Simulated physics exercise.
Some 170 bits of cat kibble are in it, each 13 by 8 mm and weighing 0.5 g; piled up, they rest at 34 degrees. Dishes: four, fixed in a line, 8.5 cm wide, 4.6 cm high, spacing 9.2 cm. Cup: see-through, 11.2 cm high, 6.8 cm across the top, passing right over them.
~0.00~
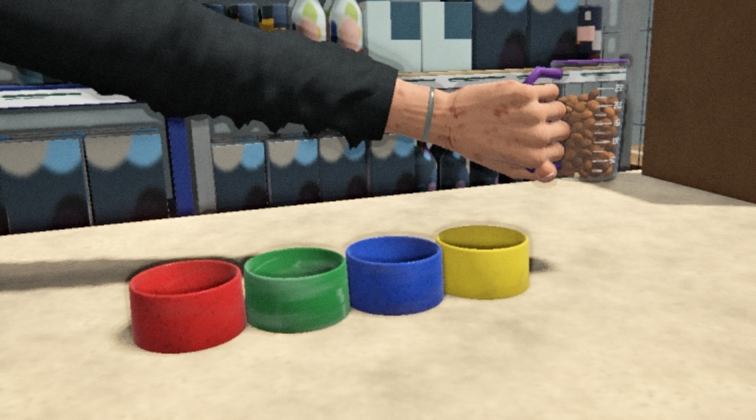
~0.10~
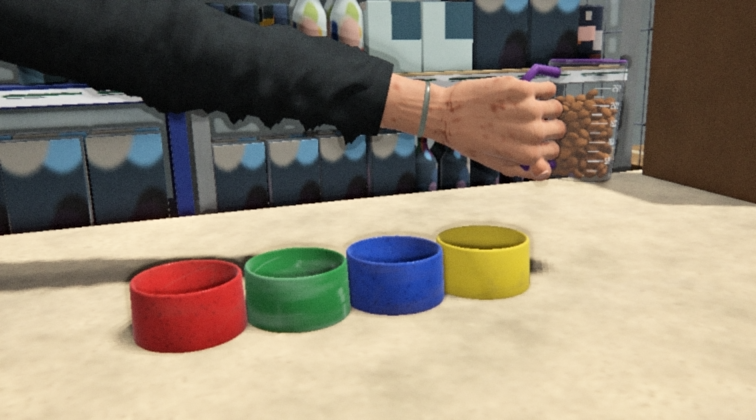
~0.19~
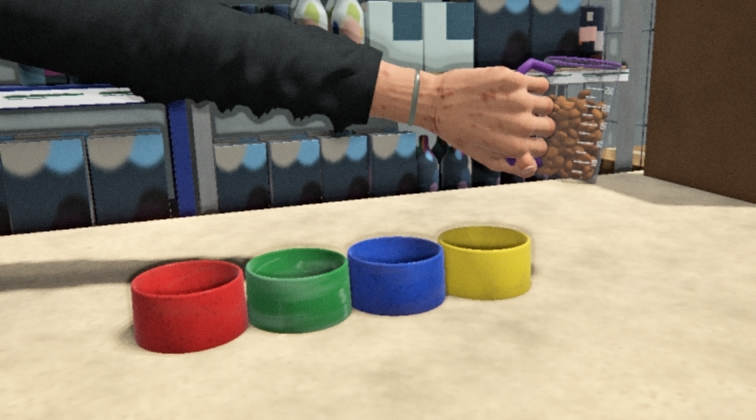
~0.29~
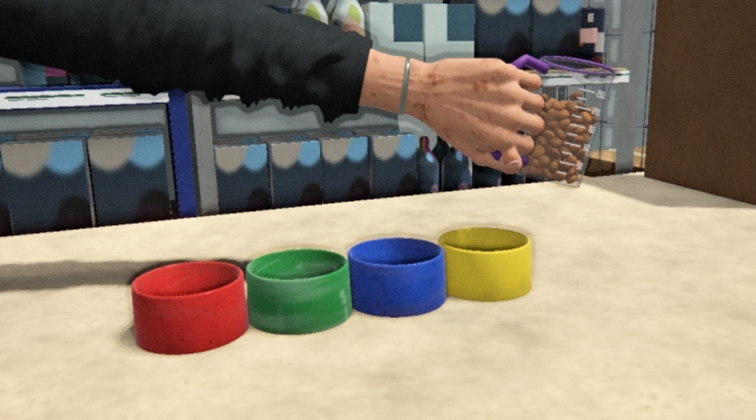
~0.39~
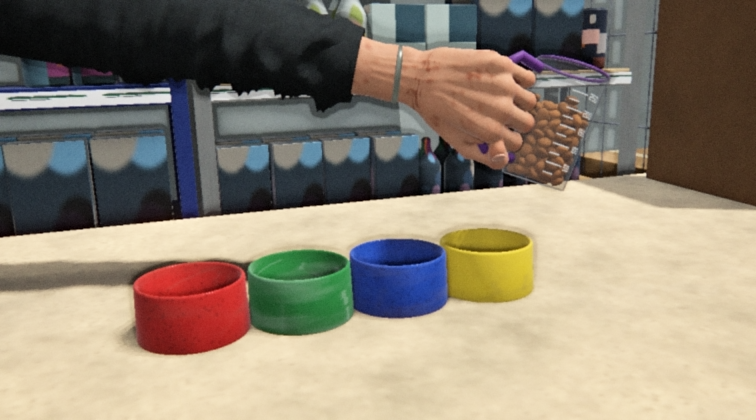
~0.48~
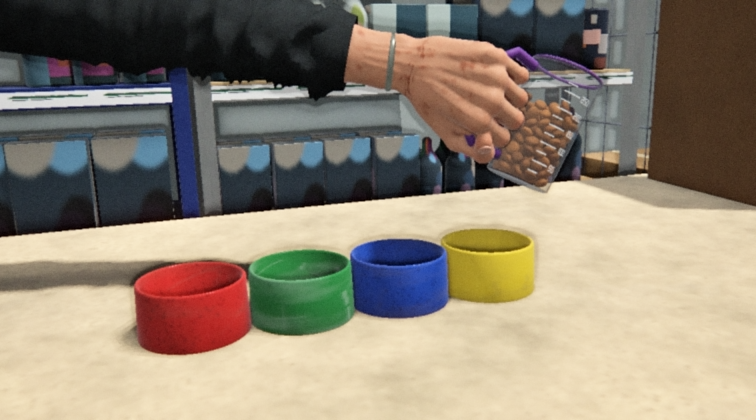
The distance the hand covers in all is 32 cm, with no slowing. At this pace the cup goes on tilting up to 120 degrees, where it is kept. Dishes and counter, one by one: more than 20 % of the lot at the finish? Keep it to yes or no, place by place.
Place by place: Red no, blue yes, green no, yellow no, counter no.
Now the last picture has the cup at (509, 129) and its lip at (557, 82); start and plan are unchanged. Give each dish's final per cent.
Dish by dish: Red 0 percent, blue 60 percent, green 20 percent, yellow 0 percent.
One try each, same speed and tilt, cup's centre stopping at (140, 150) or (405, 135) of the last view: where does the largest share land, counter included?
Blue; yellow.
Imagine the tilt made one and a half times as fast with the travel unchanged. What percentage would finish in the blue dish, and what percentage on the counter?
Shares: Blue dish 20, counter 10.
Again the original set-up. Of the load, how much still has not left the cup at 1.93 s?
About 80 %.
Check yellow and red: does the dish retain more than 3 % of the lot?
Well, yellow gets a cross and red gets a cross.
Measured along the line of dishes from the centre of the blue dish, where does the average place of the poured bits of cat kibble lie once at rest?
Mean position: Around 1 cm toward smaller x from the centre.
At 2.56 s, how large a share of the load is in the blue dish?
About 85 percent.
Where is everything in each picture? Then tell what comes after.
In the first frame, cup at (587, 120), tilt 0 degrees, lip at (618, 61), moved 0.0 cm; middle of the pieces at (583, 133); yellow dish at (482, 238); blue dish at (393, 250); green dish at (295, 263); red dish at (186, 278).
In the second frame, cup at (583, 120), tilt 2 degrees, lip at (616, 62), moved 0.5 cm; middle of the pieces at (579, 133).
In the third frame, cup at (573, 121), tilt 9 degrees, lip at (611, 68), moved 1.8 cm; middle of the pieces at (568, 135).
In the fourth frame, cup at (562, 124), tilt 15 degrees, lip at (605, 74), moved 3.2 cm; middle of the pieces at (556, 137).
In the fifth frame, cup at (553, 125), tilt 21 degrees, lip at (599, 81), moved 4.5 cm; middle of the pieces at (545, 138).
In the sixth frame, cup at (542, 126), tilt 27 degrees, lip at (592, 88), moved 5.8 cm; middle of the pieces at (533, 138); yellow dish at (487, 241); blue dish at (398, 252); green dish at (300, 265); red dish at (191, 279). Its pace works out near 65 degrees a second; the hand travels 14 cm a second.
Then, at 1.35 s, tilt 84 degrees; cup holds 100 %.
After 1.93 s, tilt 119 degrees; cup holds 80 %, blue 20 %.
After 2.56 s, tilt 120 degrees; cup holds 0 %, blue 85 %, green 10 %.
At rest (3.3 s), red 0 %, blue 85 %, green 10 %, yellow 0 %, counter 5 %.
